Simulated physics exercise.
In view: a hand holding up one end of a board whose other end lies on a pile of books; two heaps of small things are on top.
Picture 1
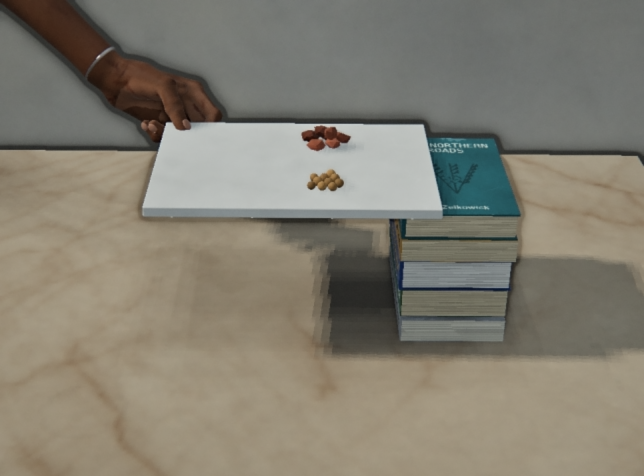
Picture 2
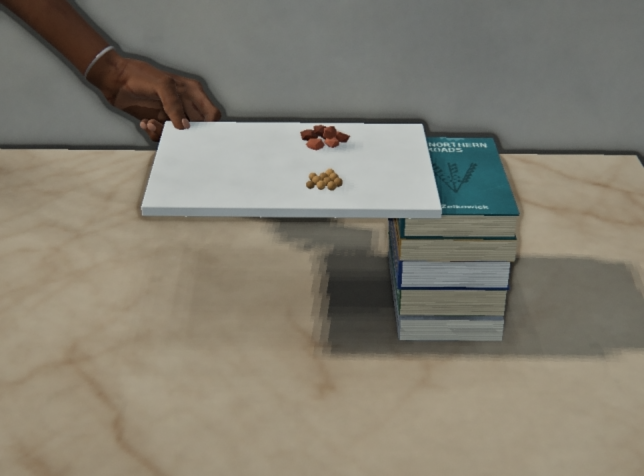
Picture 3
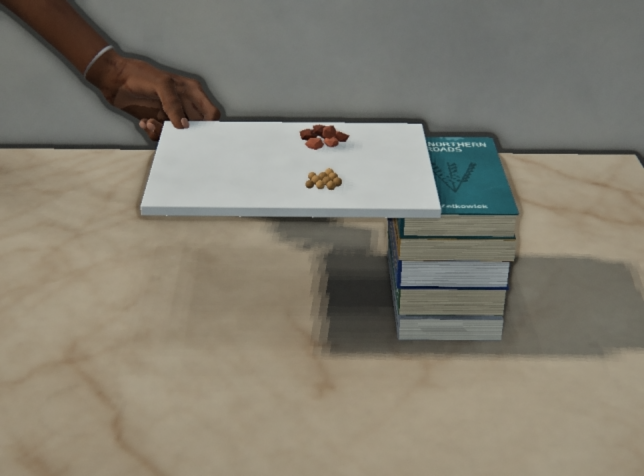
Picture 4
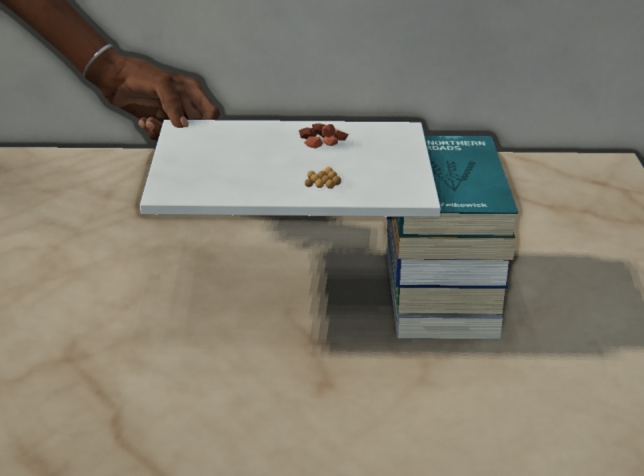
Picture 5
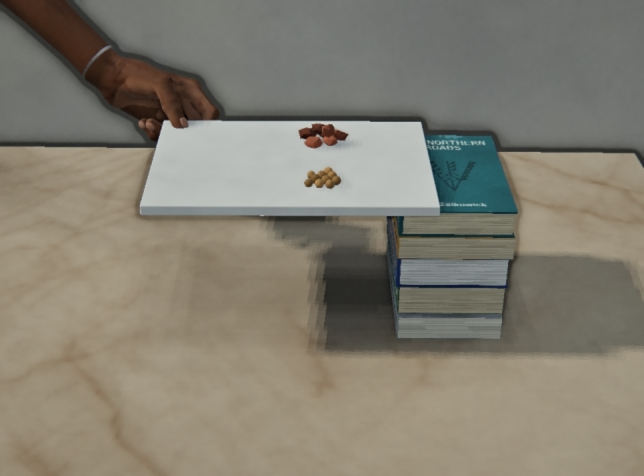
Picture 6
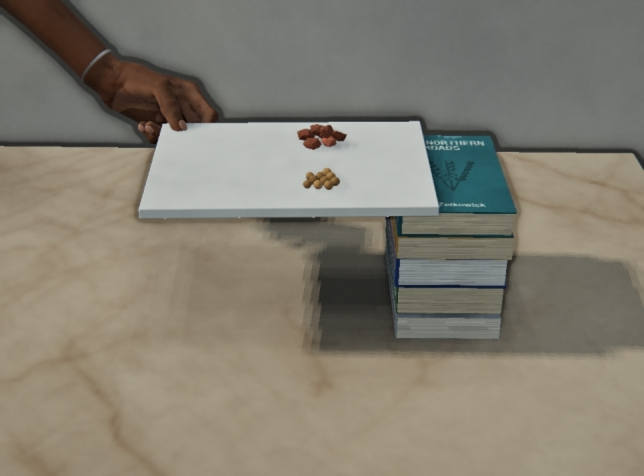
A hand holding one end of a white board resting on stacked books, two small heaps on top staying still, barely anything moving.
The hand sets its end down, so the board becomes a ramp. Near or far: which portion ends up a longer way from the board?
The longer run belongs to the near portion.
Then, 0.62 s after the last picture, board sloping at 21°; near portion all still on the board; far portion all still on the board.
Then, 1.16 s after the last picture, board sloping at 36°; near portion mostly up to a board's length out; far portion all still on the board.
Then, 1.63 s after the last picture, board resting at 37°; near portion mostly one to two board lengths out; far portion mostly at the foot of the board.
By the end, board resting at 37°; near portion mostly more than two board lengths out, about half gone off the table; far portion mostly at the foot of the board; the near portion has gone farther.
